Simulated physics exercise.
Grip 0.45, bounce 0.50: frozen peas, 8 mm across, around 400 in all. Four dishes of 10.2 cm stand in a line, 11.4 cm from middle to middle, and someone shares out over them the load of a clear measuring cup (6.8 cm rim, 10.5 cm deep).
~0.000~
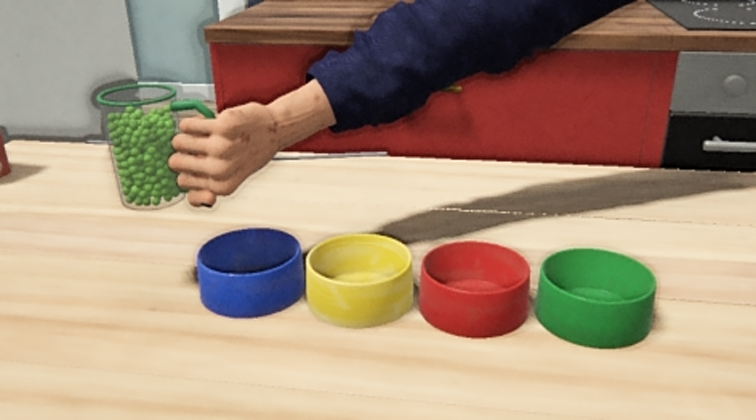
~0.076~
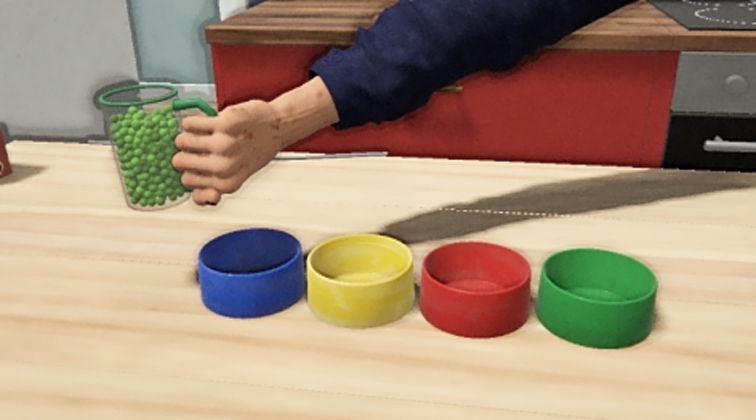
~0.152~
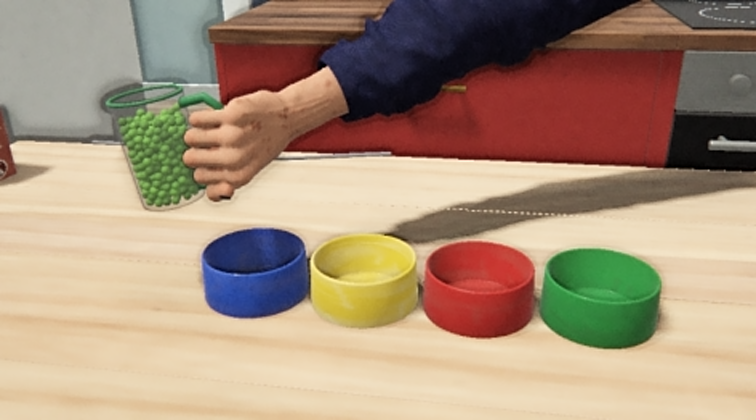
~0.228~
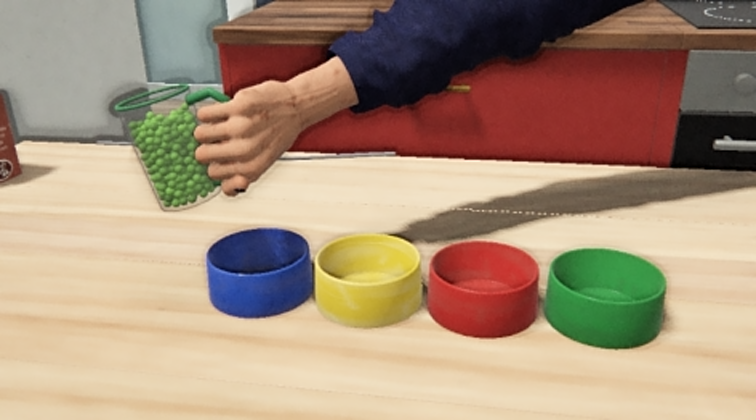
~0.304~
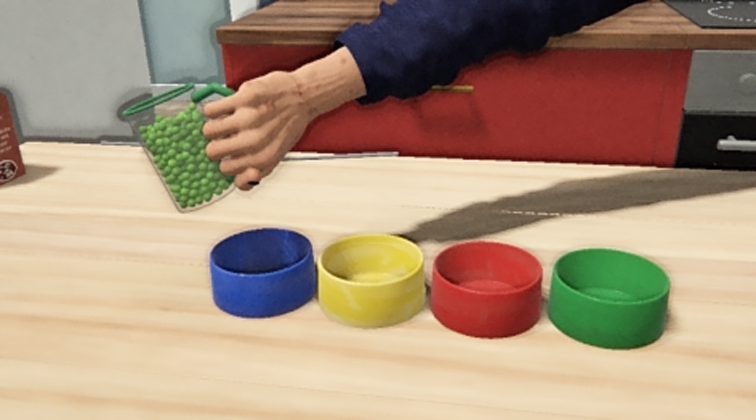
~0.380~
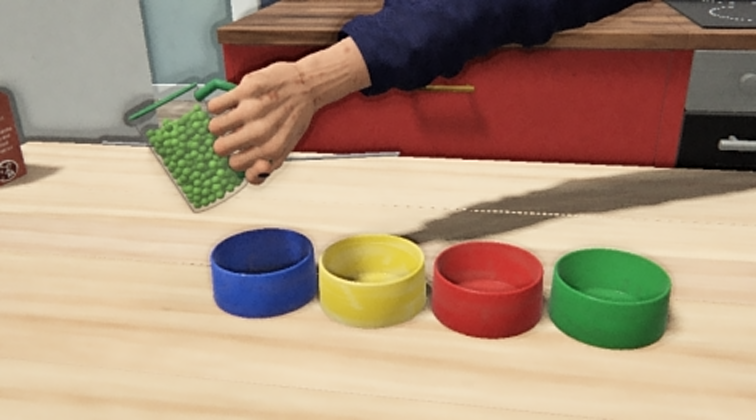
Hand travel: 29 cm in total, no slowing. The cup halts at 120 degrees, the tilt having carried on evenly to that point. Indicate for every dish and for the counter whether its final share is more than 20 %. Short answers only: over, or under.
Red: Within a fifth; blue: Beyond a fifth; green: Within a fifth; yellow: Within a fifth; counter: Within a fifth.
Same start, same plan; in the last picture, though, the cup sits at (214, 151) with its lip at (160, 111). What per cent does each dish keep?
Then red 0, blue 0, green 0, and yellow 100.
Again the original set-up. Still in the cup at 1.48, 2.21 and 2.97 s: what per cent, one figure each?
Approx. 75 / 0 / 0 percent.
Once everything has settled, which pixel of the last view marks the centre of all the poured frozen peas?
Approximately (265, 271) in the last view.
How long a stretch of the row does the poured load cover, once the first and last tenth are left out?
Some 6 centimetres.
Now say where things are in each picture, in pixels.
The first picture shows cup at (146, 148), tilt 0 degrees, lip at (104, 94), moved 0.0 cm; middle of the pieces at (150, 153); blue dish at (249, 251); yellow dish at (359, 258); red dish at (475, 266); green dish at (597, 274).
The second picture shows cup at (150, 148), tilt 2 degrees, lip at (106, 95), moved 0.3 cm; middle of the pieces at (153, 153).
The third picture shows cup at (160, 148), tilt 7 degrees, lip at (113, 99), moved 1.0 cm; middle of the pieces at (165, 154).
The fourth picture shows cup at (173, 149), tilt 13 degrees, lip at (122, 104), moved 1.8 cm; middle of the pieces at (177, 154).
The fifth picture shows cup at (184, 150), tilt 19 degrees, lip at (130, 110), moved 2.6 cm; middle of the pieces at (189, 154).
The sixth picture shows cup at (193, 150), tilt 26 degrees, lip at (136, 116), moved 3.4 cm; middle of the pieces at (199, 154); blue dish at (262, 251); yellow dish at (372, 258); red dish at (488, 266); green dish at (612, 275). Its pace works out near 80 degrees a second; the hand travels 11 cm a second.
Then, at 1.48 s, tilt 113 degrees; cup holds 75 %, blue 20 %.
After 2.21 s, tilt 120 degrees; cup holds 0 %, blue 100 %.
After 2.97 s, tilt 120 degrees; cup holds 0 %, blue 100 %.
At rest (3.3 s), red 0 %, blue 100 %, green 0 %, yellow 0 %, counter 0 %.
